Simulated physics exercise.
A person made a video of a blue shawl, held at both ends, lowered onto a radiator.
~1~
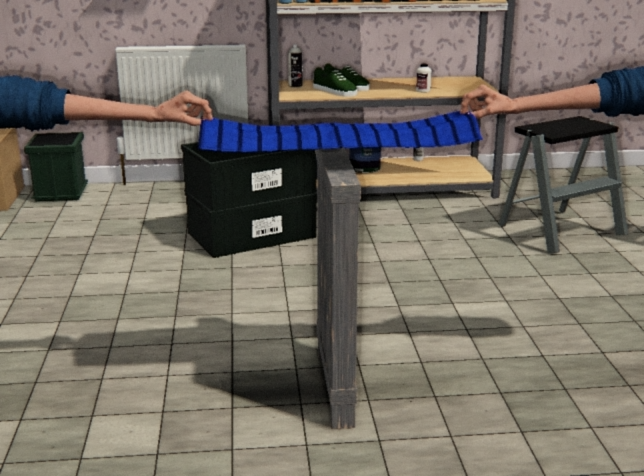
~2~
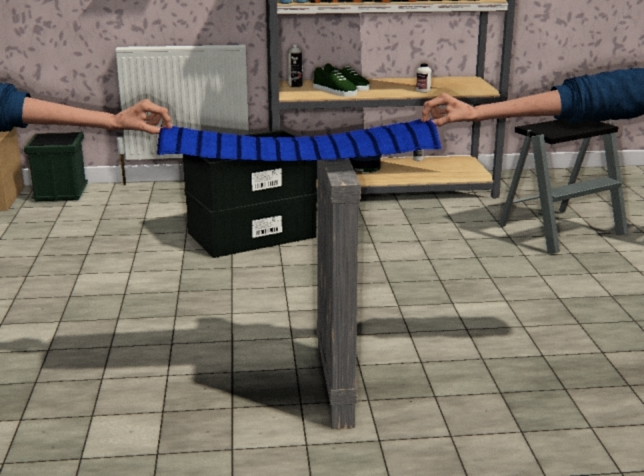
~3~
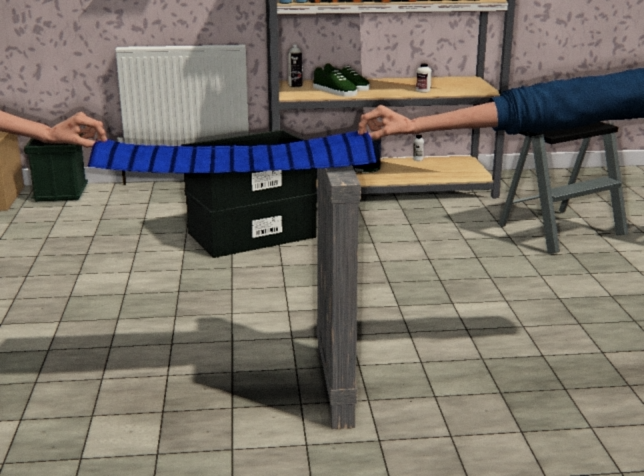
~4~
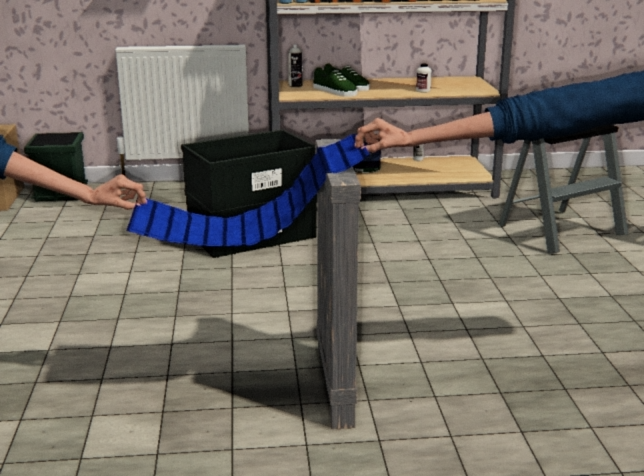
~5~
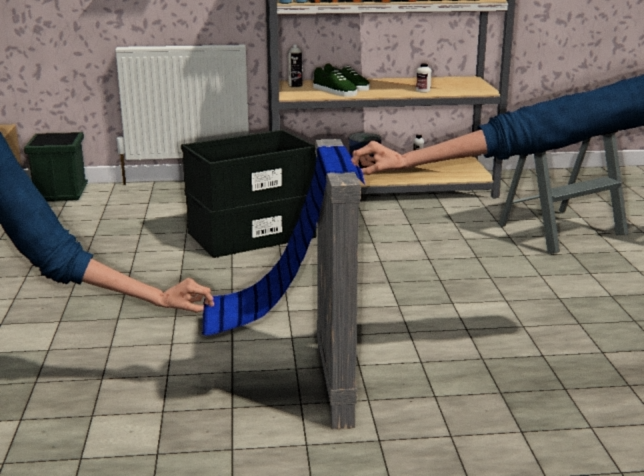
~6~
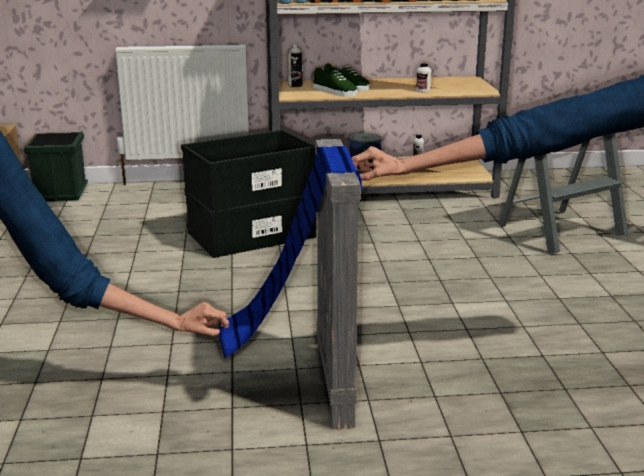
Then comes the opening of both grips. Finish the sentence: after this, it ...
After this, it comes off on the left.
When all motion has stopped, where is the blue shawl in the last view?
Middle: (294, 390).
Then, 0.32 s on from there, shawl clear of the top and falling near (292, 301).
Then, 0.56 s on from there, shawl in a heap on the floor near (293, 387).
In the end, shawl in a heap on the floor near (294, 390). The blue shawl slips off to the left.
